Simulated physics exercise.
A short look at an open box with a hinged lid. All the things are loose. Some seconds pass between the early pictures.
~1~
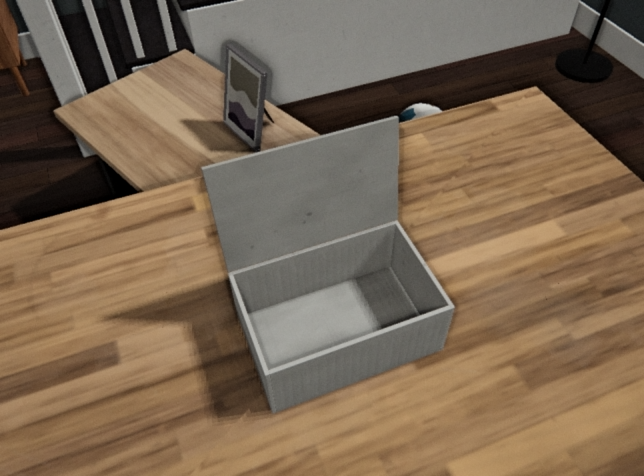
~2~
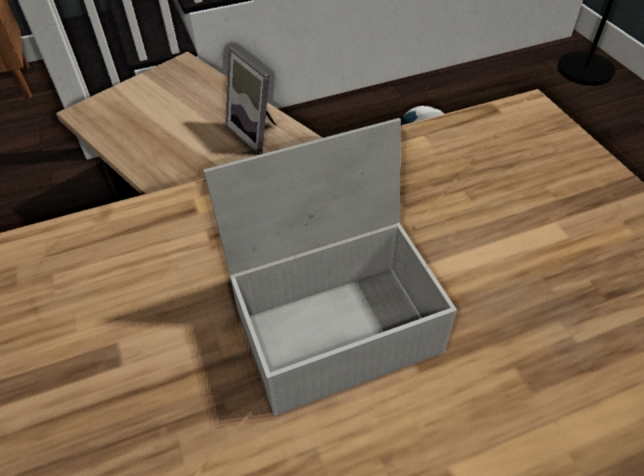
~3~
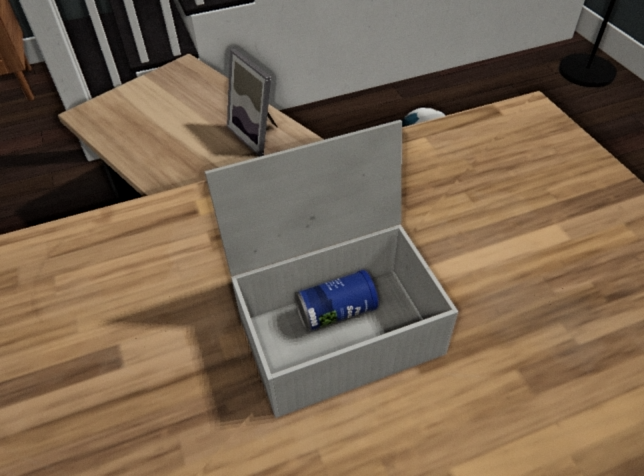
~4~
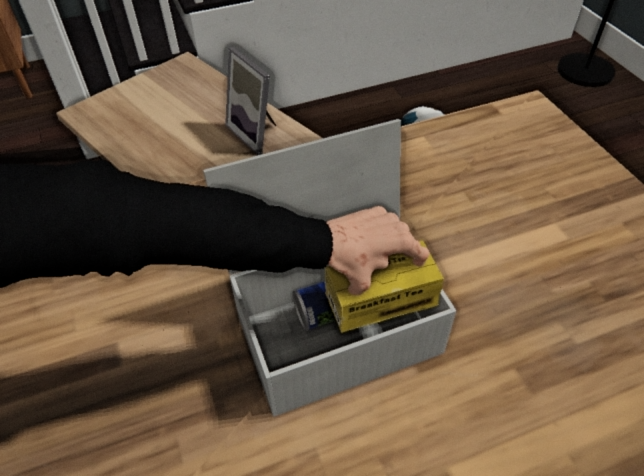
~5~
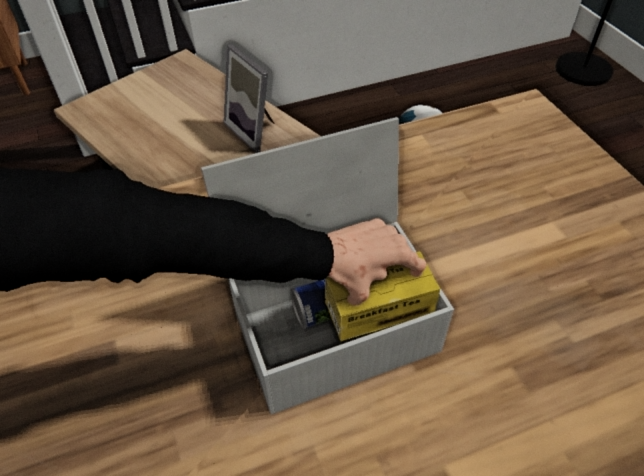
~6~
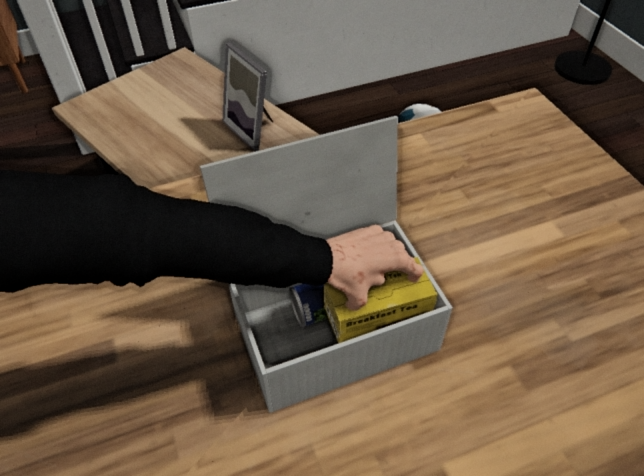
A blue tin appeared inside an open, empty grey box on a wooden table, and then a hand in a black sleeve lowered a yellow tea carton in beside it, still gripping it.
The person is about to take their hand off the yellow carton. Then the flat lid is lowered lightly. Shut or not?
The lid closes.
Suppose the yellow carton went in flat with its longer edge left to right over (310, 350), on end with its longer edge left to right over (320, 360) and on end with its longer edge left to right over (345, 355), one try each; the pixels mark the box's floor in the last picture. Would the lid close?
First, it closes; second, it is held up; third, it will not close.
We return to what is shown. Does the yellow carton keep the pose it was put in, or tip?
It stays as placed.
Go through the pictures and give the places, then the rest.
In the first frame, the last thing is not in view yet.
In the second frame, the last thing is not in view yet.
In the third frame, the last thing is not in view yet; blue tin (336, 301).
In the fourth frame, on its way; yellow carton (383, 286).
In the fifth frame, on its way; yellow carton (381, 296).
In the sixth frame, put in, still held; yellow carton (379, 301).
Then, 0.90 s later than the last frame, lid starting down; yellow carton moved a little near (376, 327).
Then, 1.70 s later than the last frame, lid 54° above the rim; yellow carton moved a little near (376, 327).
Then, 2.20 s later than the last frame, lid 19° above the rim; yellow carton moved a little near (376, 327).
When it is over, lid shut; moved from the start, yellow carton; blue tin as before. End places, in pixels of the last picture, yellow carton near (376, 327).
